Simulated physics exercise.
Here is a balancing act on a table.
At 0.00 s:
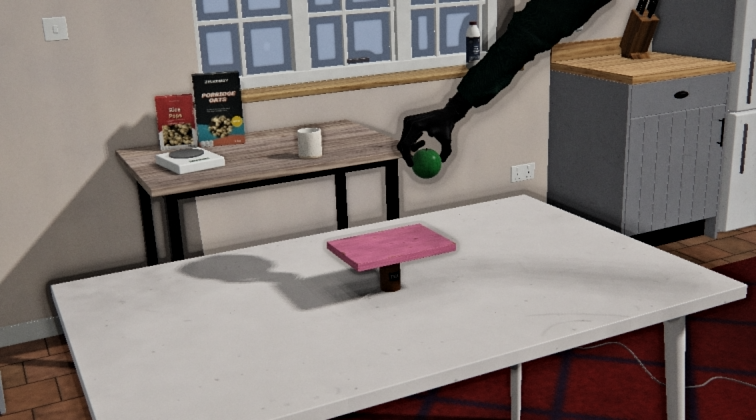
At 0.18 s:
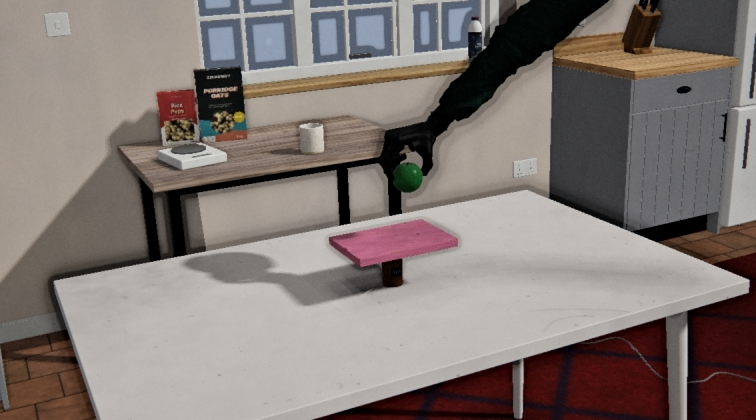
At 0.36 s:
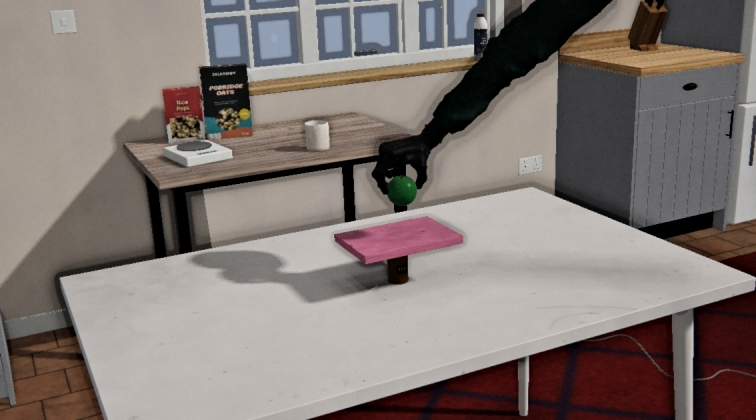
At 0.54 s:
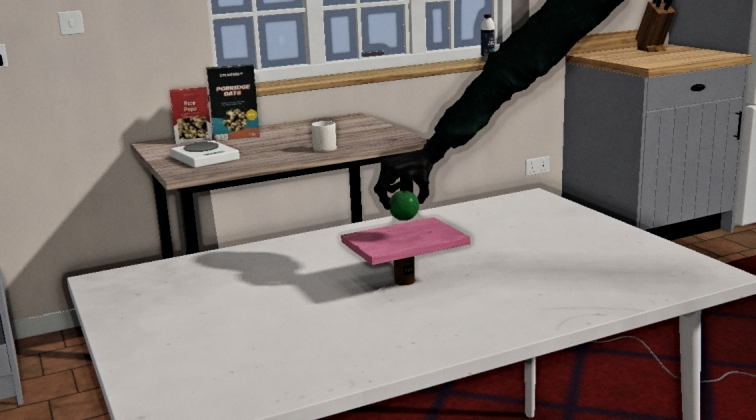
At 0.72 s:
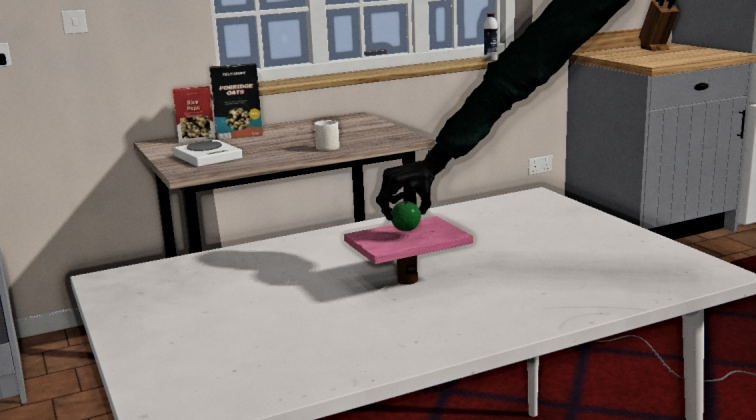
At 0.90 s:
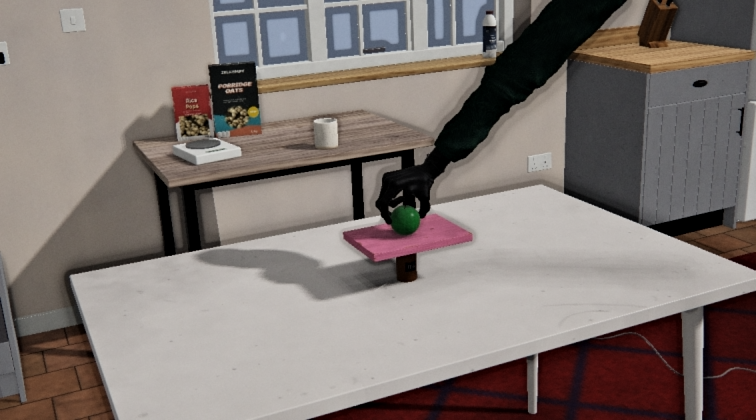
On a white table, a dark hand lowers a green apple onto a pink board.
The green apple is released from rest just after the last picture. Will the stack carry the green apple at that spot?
As it turns out, it keeps its balance.
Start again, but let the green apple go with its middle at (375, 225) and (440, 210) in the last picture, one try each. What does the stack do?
First try: It keeps its balance; second try: It gives way.
By 1.10 s, all is still.
By 1.40 s, green apple resting near (405, 221).
When it is over (2.0 s), all 3 as before. End places, in pixels of the last picture, green apple near (405, 221). The stack holds.
